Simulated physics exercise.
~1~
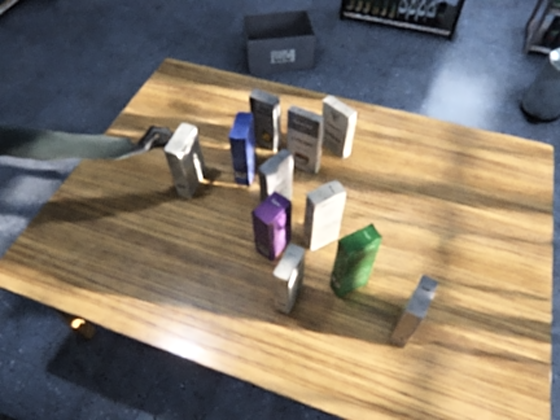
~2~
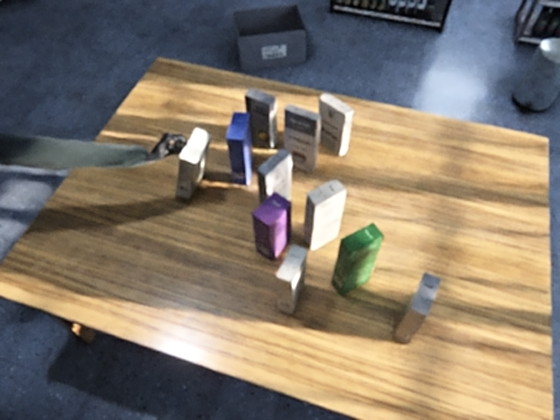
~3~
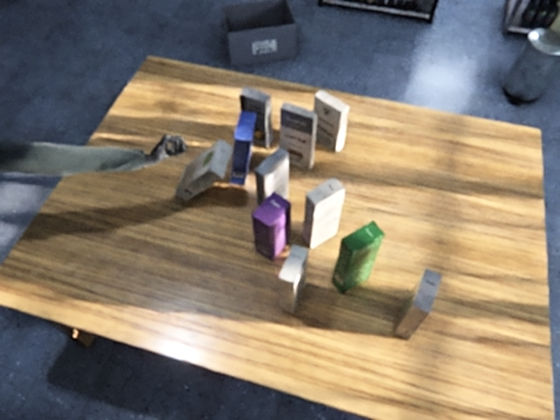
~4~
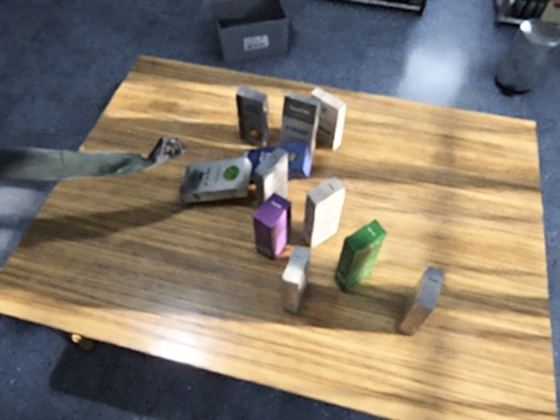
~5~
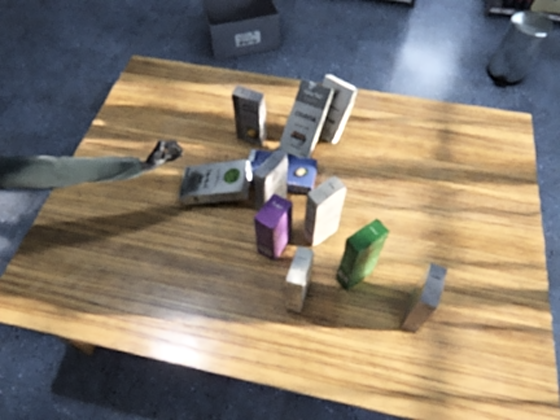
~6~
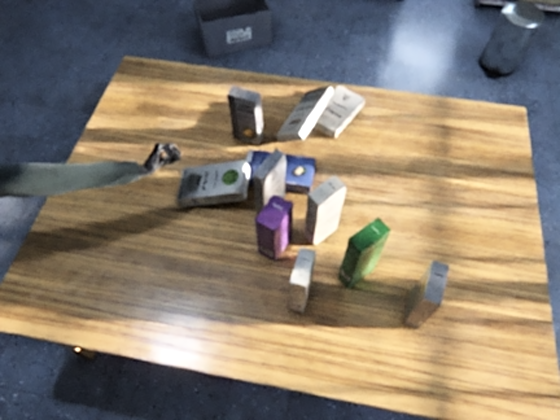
A nudged box topples the blue one, then two behind fall while the rest stand.
